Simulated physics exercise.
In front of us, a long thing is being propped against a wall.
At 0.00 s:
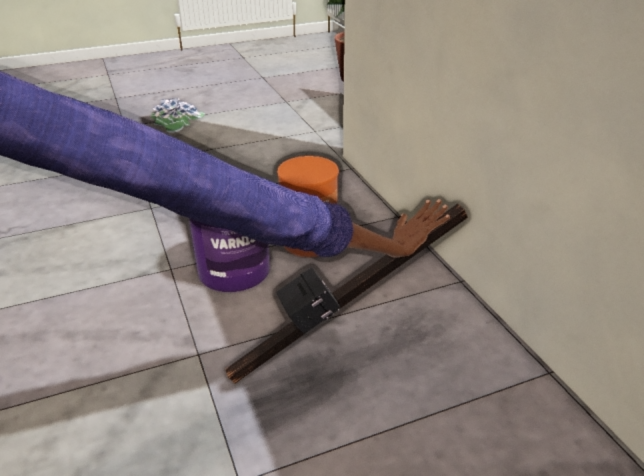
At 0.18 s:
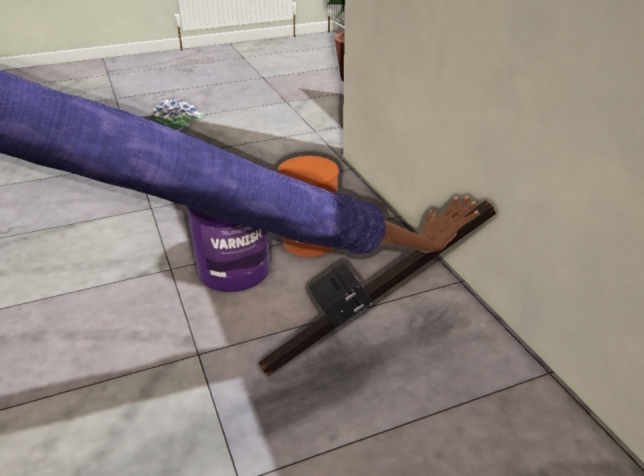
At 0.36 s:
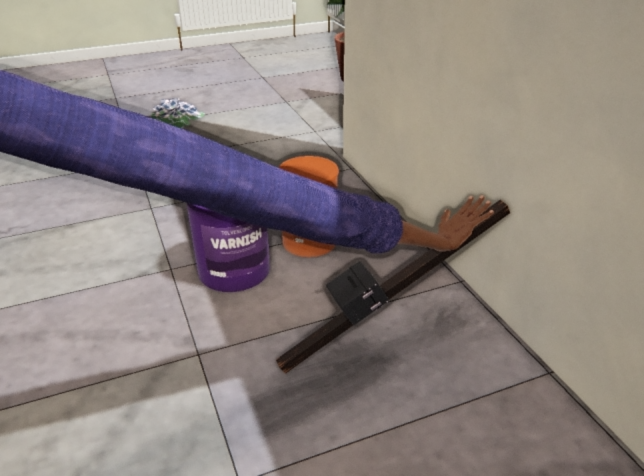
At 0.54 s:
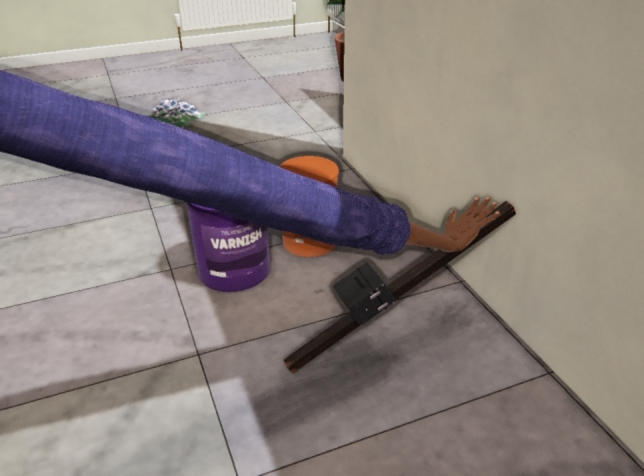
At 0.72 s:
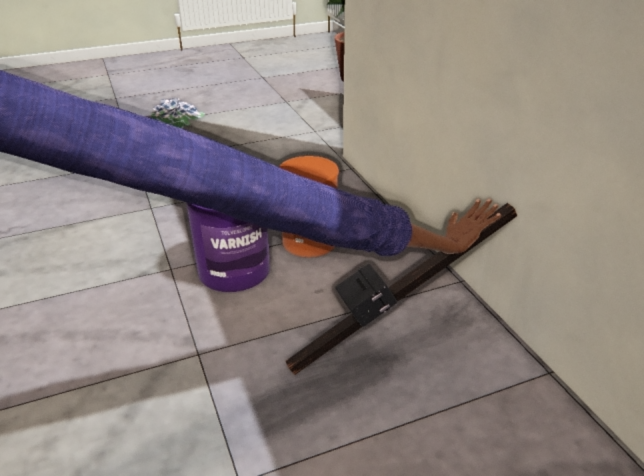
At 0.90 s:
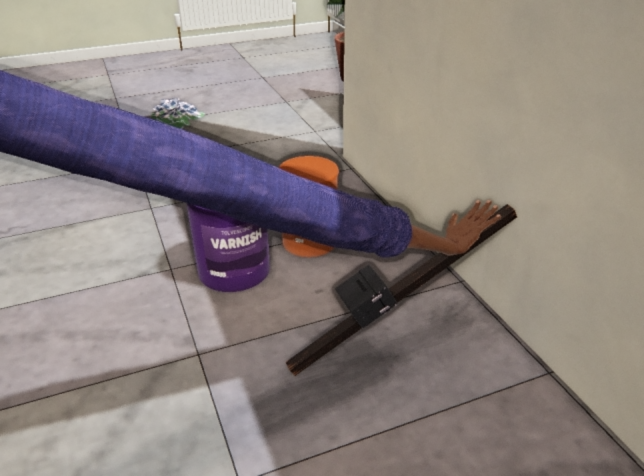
The clip shows a purple-sleeved arm moving a long dark pole a short way right beside a purple varnish tub and an orange container, until it leans on the wall, where the hand stays on it, nearly still.
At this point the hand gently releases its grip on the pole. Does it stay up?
It ends up lower.
After 1.20 s, black pole 13° lower than it was left near (390, 314).
After 1.30 s, black pole 28° lower than it was left near (382, 342).
After 1.40 s, black pole 29° lower than it was left near (383, 326).
After 1.50 s, black pole 30° lower than it was left near (382, 335).
In the end (2.2 s), moved from the start, black pole; the other 2 unmoved. At the end, from the last picture's camera, black pole near (382, 341). The pole gives way.
